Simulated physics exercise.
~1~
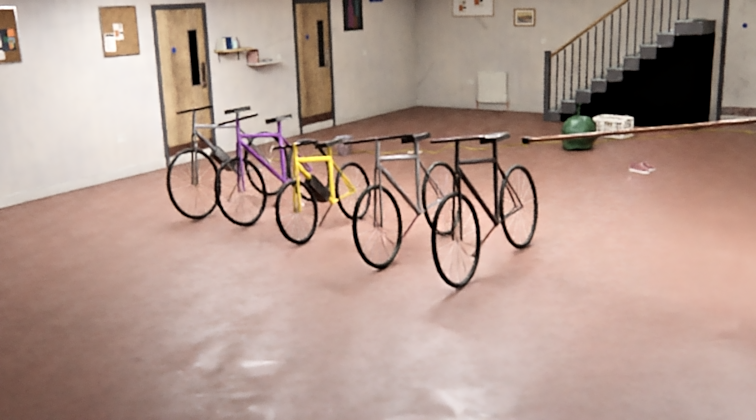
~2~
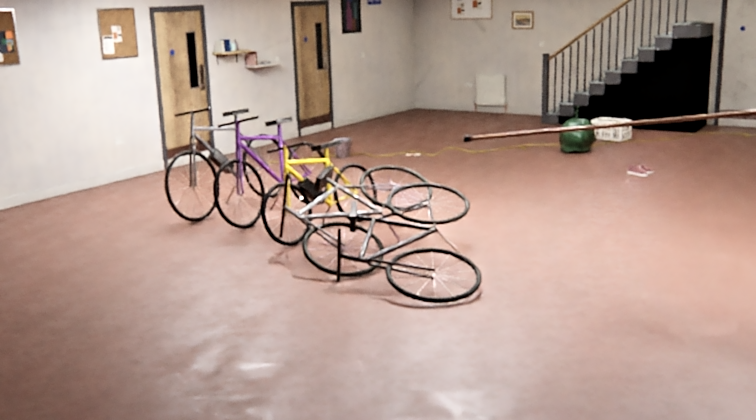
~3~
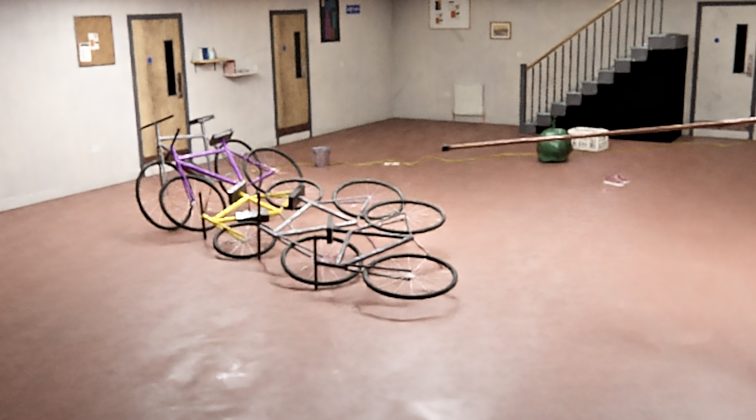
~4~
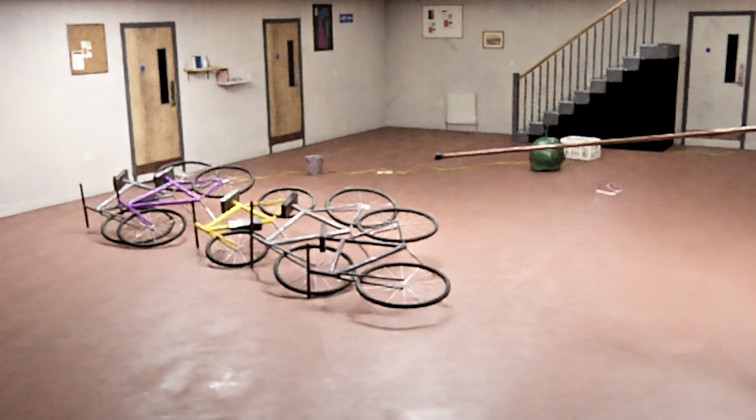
Five bicycles in a row topple leftward one after another until all lie fallen.
